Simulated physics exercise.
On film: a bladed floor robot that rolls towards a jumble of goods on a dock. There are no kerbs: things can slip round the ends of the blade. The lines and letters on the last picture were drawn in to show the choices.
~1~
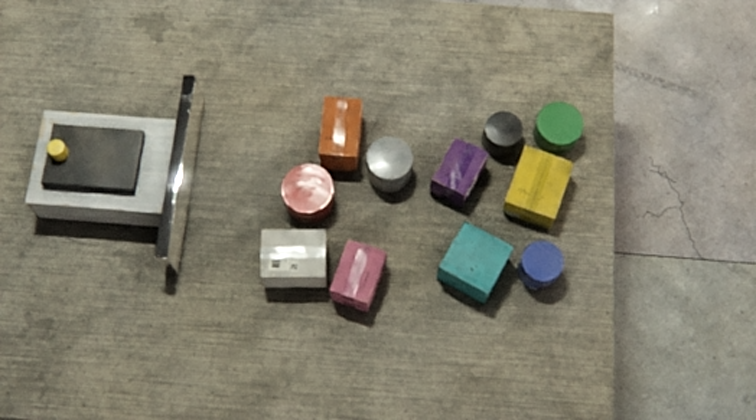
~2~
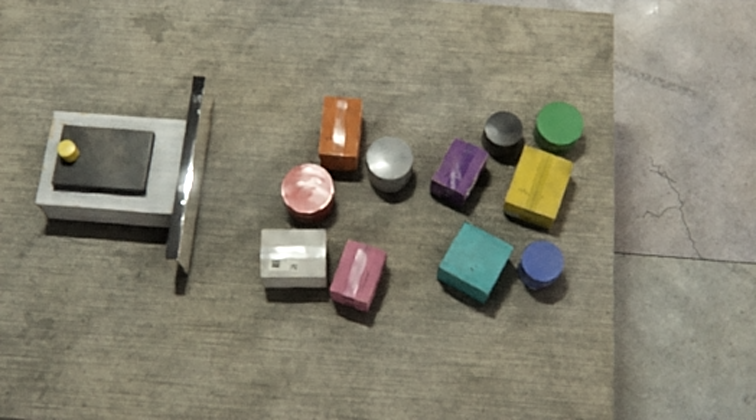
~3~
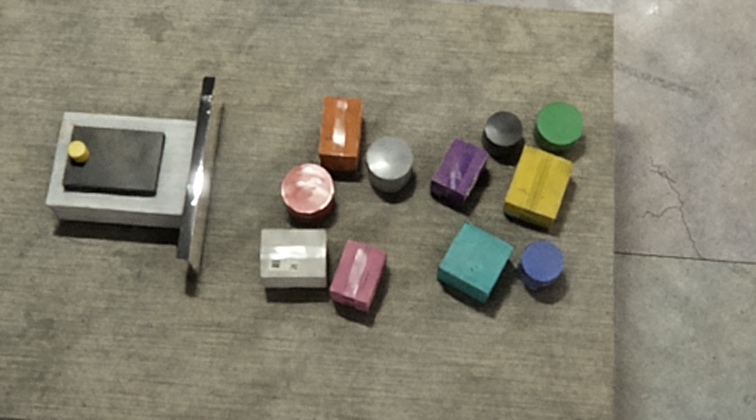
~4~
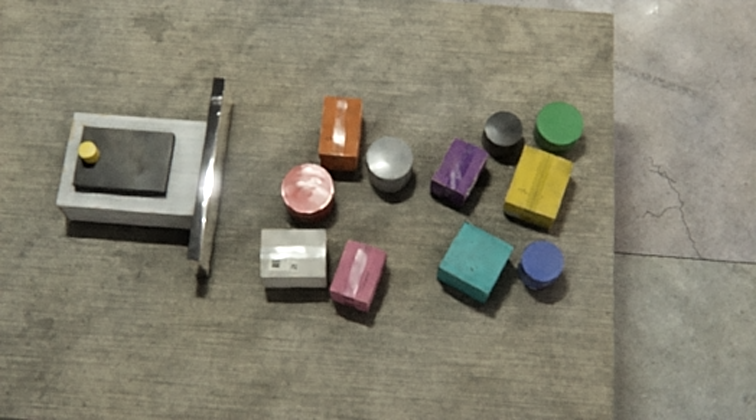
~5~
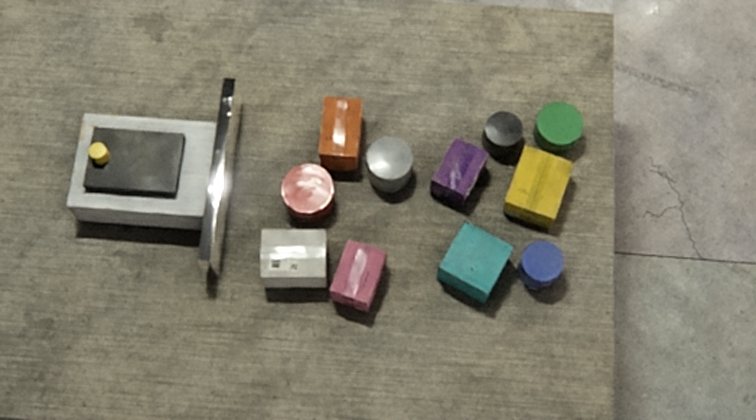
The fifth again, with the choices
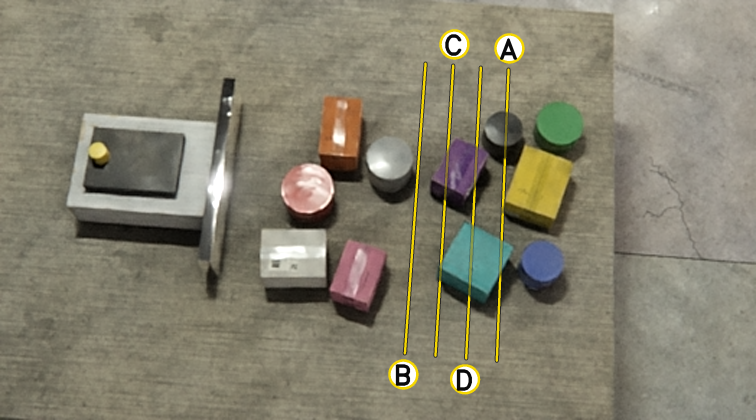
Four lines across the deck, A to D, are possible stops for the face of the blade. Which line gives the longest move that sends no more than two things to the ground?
Stop at D.
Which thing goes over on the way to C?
The blue pail.
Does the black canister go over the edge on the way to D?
No.
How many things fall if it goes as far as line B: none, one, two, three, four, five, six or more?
The count is none.
On the marked copy, A at (503, 208); B at (416, 201); C at (445, 203); D at (474, 205).
Following D. Soon after the start, robot (233, 168); pink parcel (392, 279); white box (341, 264).
Later, robot (326, 175); blue pail (582, 269); yellow box (555, 191).
In the end, robot (397, 180); blue pail over the edge; yellow box over the edge; two fallen.
As for the rest, A drops three; B is within the limit but short; C is within the limit but short.
